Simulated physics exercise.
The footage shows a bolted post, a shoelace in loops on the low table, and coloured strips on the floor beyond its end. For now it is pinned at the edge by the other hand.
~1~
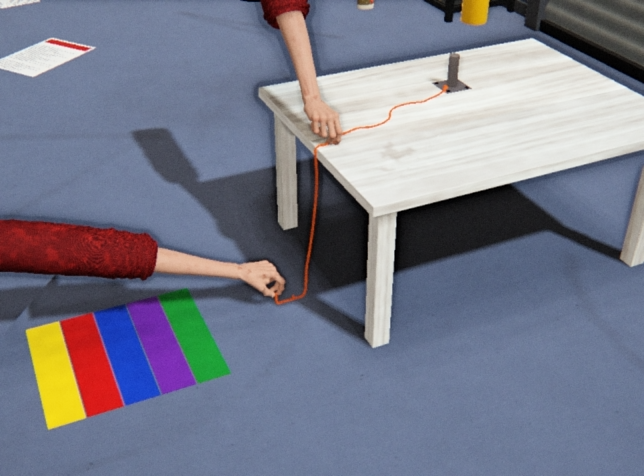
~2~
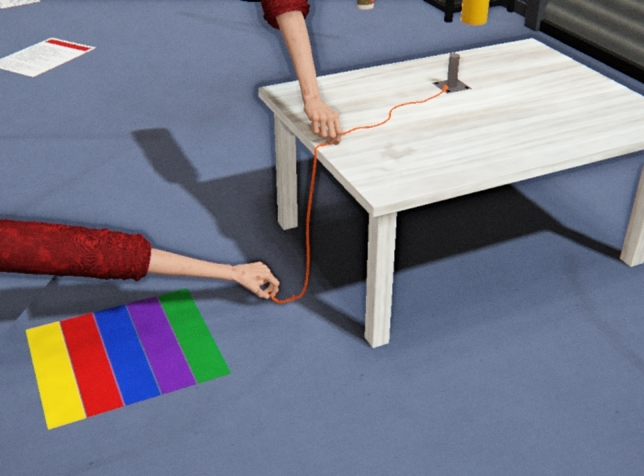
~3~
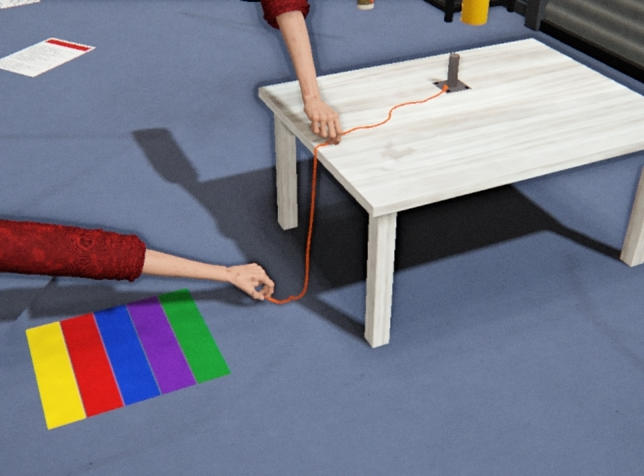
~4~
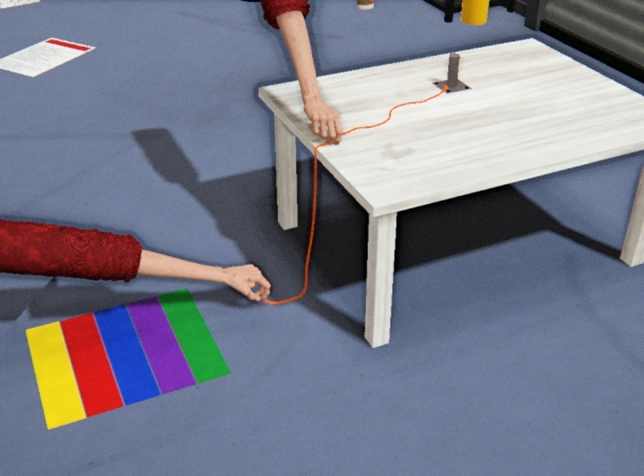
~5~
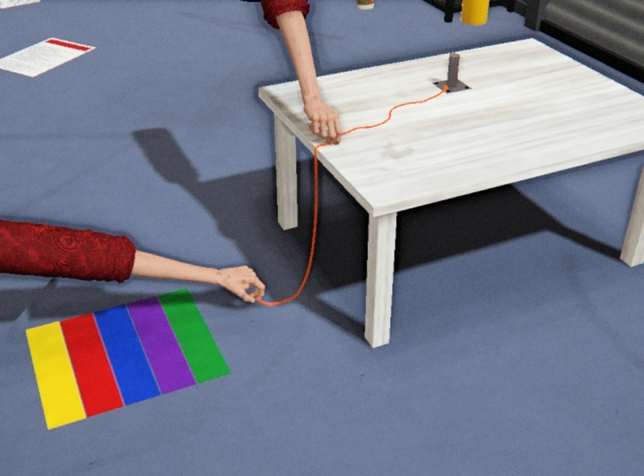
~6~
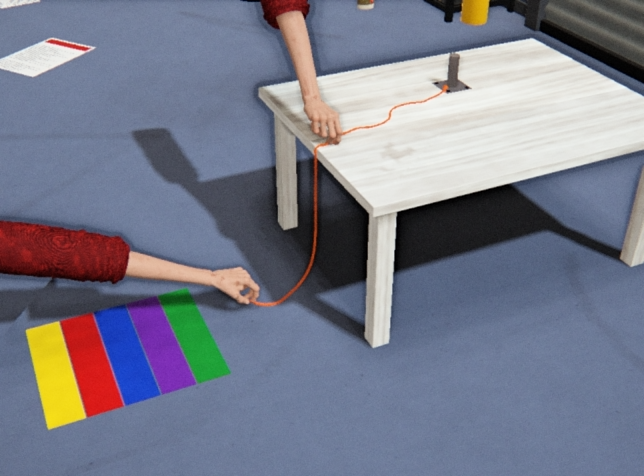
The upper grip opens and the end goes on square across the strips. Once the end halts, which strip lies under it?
The purple strip lies under it.
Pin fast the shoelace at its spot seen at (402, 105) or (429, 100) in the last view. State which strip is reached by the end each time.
Try one: Purple. Try two: Purple.
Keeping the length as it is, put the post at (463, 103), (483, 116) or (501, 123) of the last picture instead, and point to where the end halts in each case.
Roughly (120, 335), then (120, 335), then (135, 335).
Soon after, end near (205, 313); over green.
Then, end near (170, 323); over purple.
At full stretch, end near (148, 329); over purple. The purple one.
